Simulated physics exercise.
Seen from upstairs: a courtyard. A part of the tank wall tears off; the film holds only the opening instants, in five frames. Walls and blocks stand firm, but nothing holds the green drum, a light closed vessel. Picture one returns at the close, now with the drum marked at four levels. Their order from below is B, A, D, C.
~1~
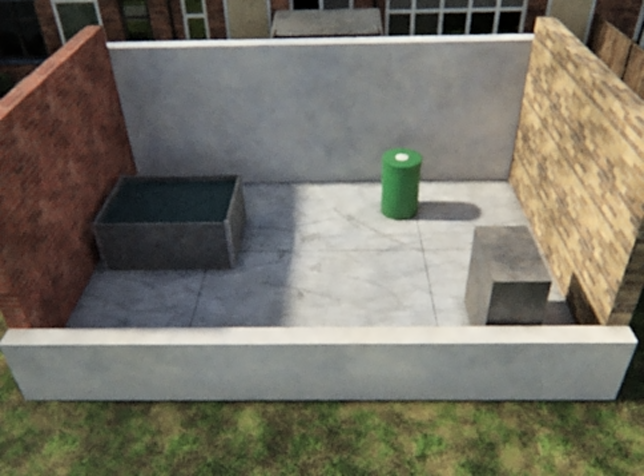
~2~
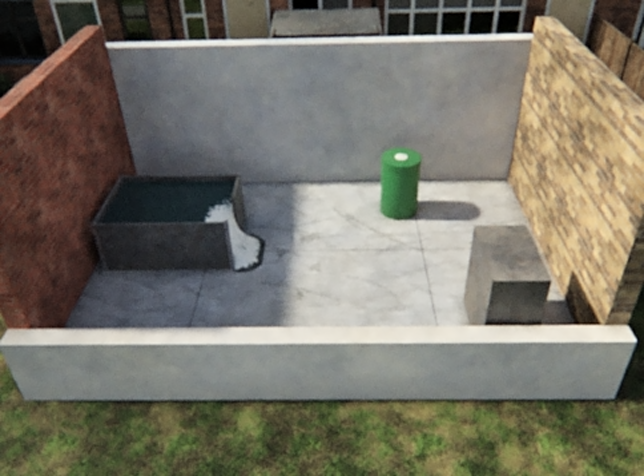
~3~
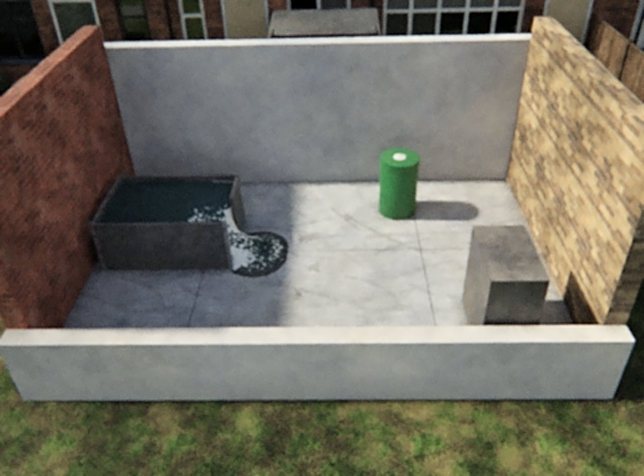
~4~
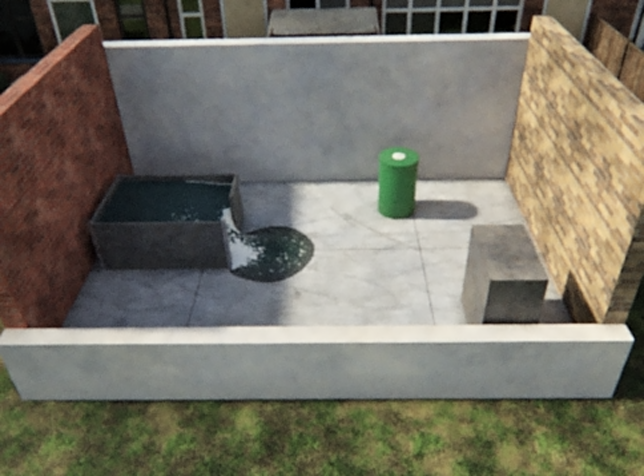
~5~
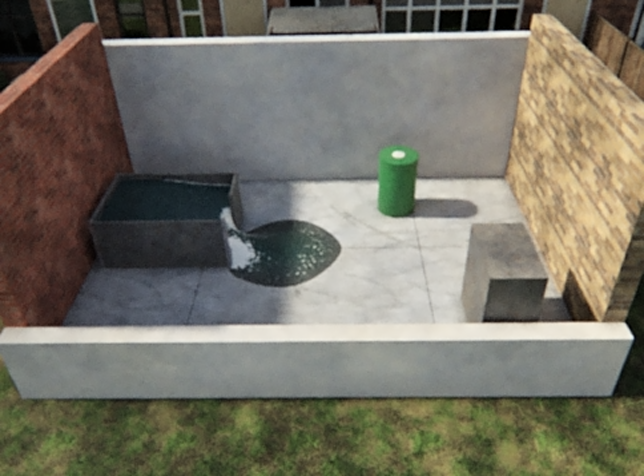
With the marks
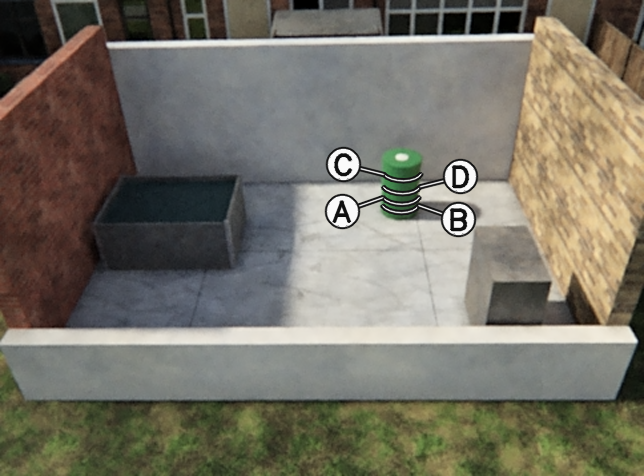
Water pours over the right-hand side of a dark grey tank standing at the left of a walled yard, seen from upstairs, with red brick on the left and tan brick on the right. It splashes white onto the pale paving, then spreads rightward in a dark, widening puddle. A green drum near the back wall and a grey block at the right stay still.
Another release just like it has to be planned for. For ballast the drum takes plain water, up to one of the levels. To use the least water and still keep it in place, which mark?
Line B.
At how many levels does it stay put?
All of the four.
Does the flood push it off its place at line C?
No, that is safe.
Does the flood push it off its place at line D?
No.
On the marked copy, A at (402, 204); B at (401, 212); C at (403, 180); D at (402, 193); from the bottom up B, A, D, C.
If A is chosen, it does not move.
If B is chosen, it does not move.
If C is chosen, it does not move.
If D is chosen, it does not move.
